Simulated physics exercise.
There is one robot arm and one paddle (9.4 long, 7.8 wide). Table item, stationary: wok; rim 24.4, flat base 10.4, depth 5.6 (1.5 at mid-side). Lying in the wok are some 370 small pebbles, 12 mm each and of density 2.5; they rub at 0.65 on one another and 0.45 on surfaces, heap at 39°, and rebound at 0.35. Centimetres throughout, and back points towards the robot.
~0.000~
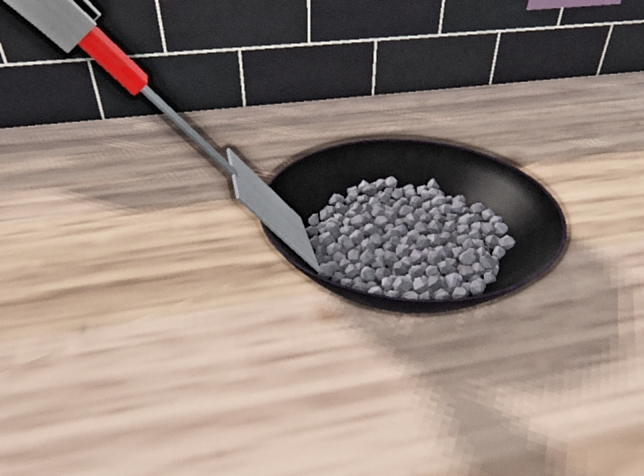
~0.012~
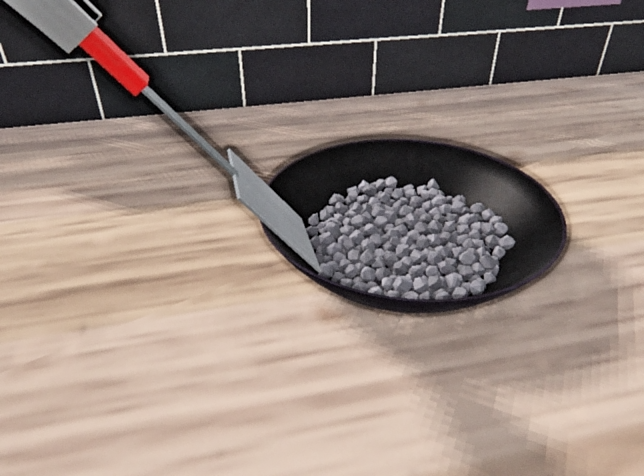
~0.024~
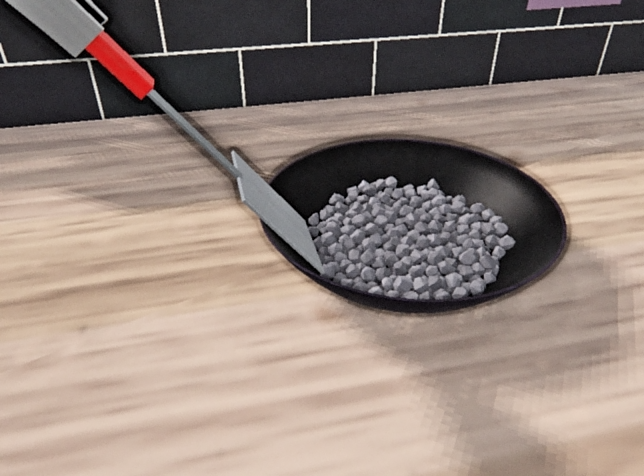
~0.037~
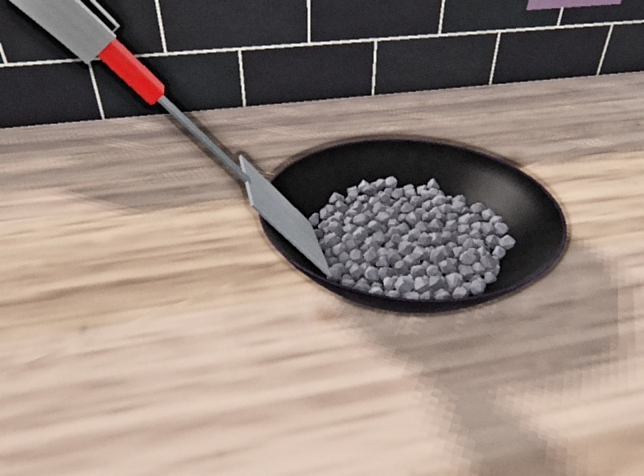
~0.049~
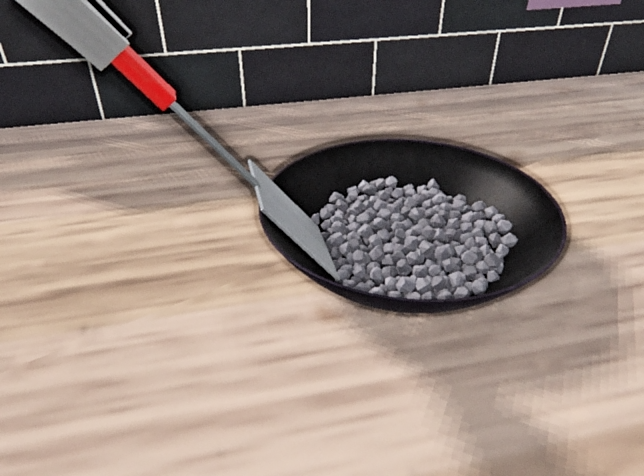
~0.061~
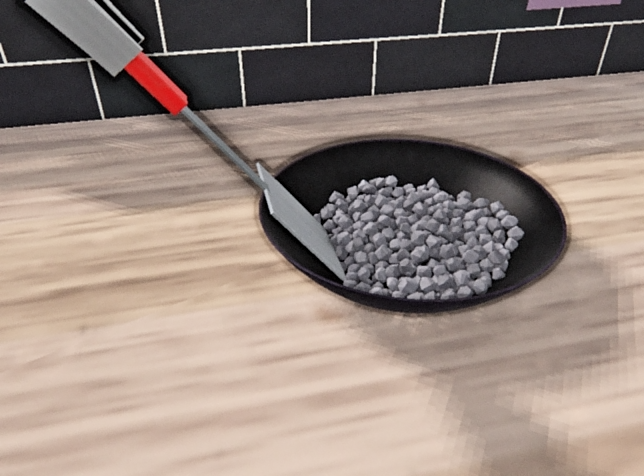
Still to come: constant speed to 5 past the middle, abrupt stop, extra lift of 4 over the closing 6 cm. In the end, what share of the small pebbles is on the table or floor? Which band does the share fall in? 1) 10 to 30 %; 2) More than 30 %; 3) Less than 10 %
(3) Less than 10 %.
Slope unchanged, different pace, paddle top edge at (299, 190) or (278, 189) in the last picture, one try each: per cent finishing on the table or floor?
20 % and 10 %.
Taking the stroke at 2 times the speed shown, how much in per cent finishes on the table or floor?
15 %.
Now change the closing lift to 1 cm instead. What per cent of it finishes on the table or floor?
10 per cent.
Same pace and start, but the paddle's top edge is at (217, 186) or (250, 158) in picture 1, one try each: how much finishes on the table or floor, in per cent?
Roughly 5% and 5%.
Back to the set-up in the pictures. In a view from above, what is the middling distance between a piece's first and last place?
I'd put it at close to 4 centimetres.
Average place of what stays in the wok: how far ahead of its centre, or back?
I'd say close to 5.0 cm toward the front.
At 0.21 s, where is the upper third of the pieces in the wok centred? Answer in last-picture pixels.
The middle sits at approx. (487, 200).
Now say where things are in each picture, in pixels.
In the first frame, the paddle top edge at (232, 171), sloping 53°; upper third of the load around (411, 227), from x 310 to 505, top at y 185; 371 in the wok.
In the second frame, the paddle top edge at (233, 172), sloping 53°; upper third of the load around (411, 226), from x 310 to 505, top at y 185.
In the third frame, the paddle top edge at (237, 174), sloping 53°; upper third of the load around (411, 226), from x 310 to 505, top at y 185.
In the fourth frame, the paddle top edge at (245, 178), sloping 53°; upper third of the load around (413, 225), from x 315 to 505, top at y 185.
In the fifth frame, the paddle top edge at (255, 183), sloping 53°; upper third of the load around (416, 226), from x 315 to 510, top at y 185.
In the sixth frame, the paddle top edge at (264, 186), sloping 53°; upper third of the load around (422, 223), from x 315 to 515, top at y 180; 371 in the wok.
After 0.13 s, sloping 53°, highest piece 6 above the table; 371 in the wok.
After 0.21 s, sloping 53°, highest piece 7 above the table; 370 in the wok, 1 on the blade or in flight.
After 0.45 s, sloping 53°, highest piece 7 above the table; 361 in the wok, 10 on the table or floor.
After 1.50 s, sloping 53°, highest piece 7 above the table; 361 in the wok, 10 on the table or floor.
In the end, 361 in the wok, 10 on the table or floor. That is 3 % on the table or floor.
